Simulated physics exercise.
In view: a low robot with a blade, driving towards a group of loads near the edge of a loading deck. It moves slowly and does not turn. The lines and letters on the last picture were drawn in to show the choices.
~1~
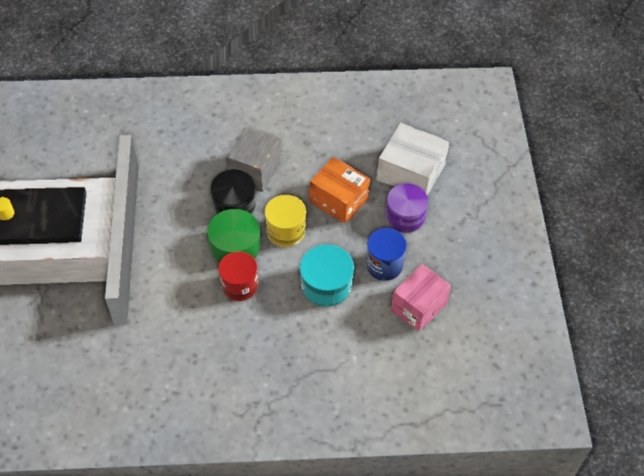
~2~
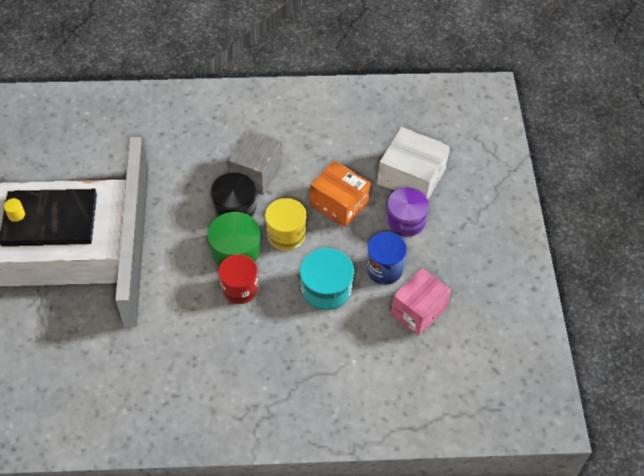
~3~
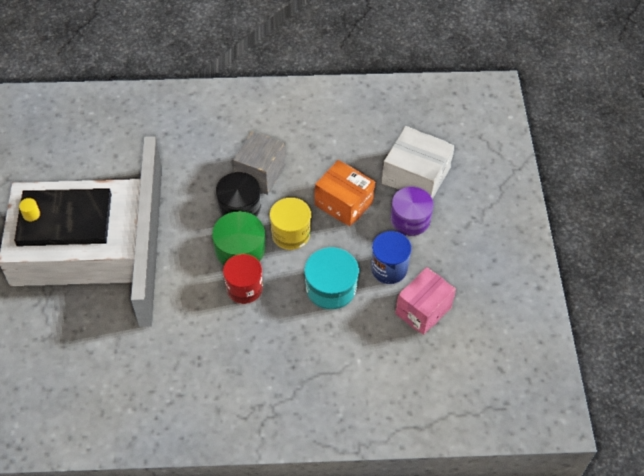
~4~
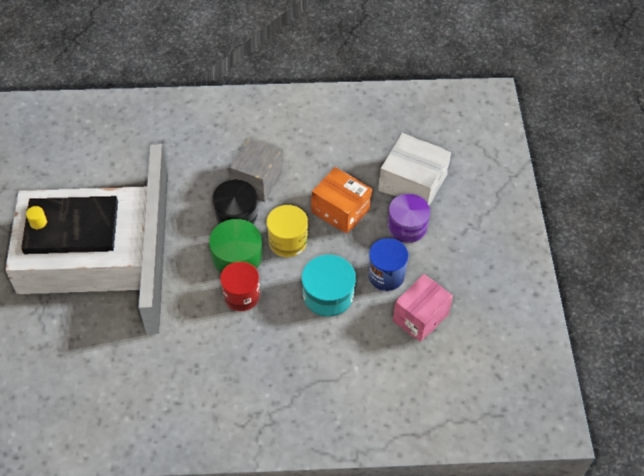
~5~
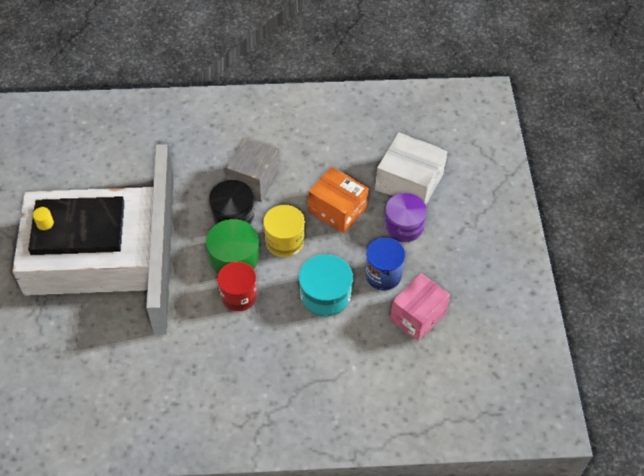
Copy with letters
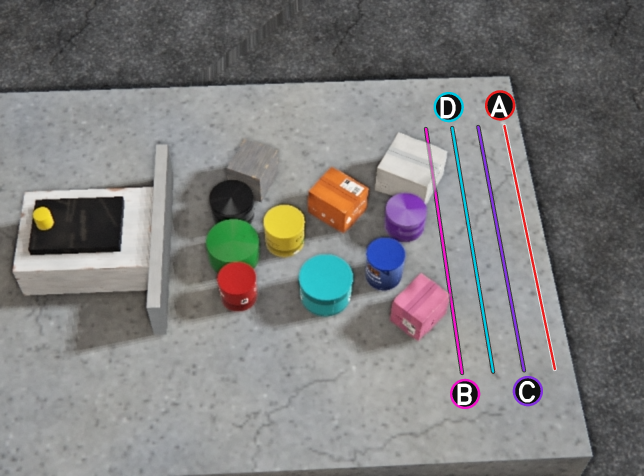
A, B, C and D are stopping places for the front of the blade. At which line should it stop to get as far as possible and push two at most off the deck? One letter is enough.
No farther than D.
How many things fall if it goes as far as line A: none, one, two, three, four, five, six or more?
By then, six or more.
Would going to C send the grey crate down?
No.
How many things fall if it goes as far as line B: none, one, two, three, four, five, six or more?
The count is none.
On the marked copy, A at (528, 237); B at (442, 241); C at (499, 238); D at (471, 239).
Following D. Soon after the start, robot (199, 220); grey crate (294, 164); red pail (299, 292).
Later, robot (313, 215); purple canister (467, 208); blue pail (475, 256).
In the end, robot (400, 212); blue pail over the edge; purple canister over the edge; two fallen.
As for the rest, A drops nine; B is within the limit but short; C drops five.
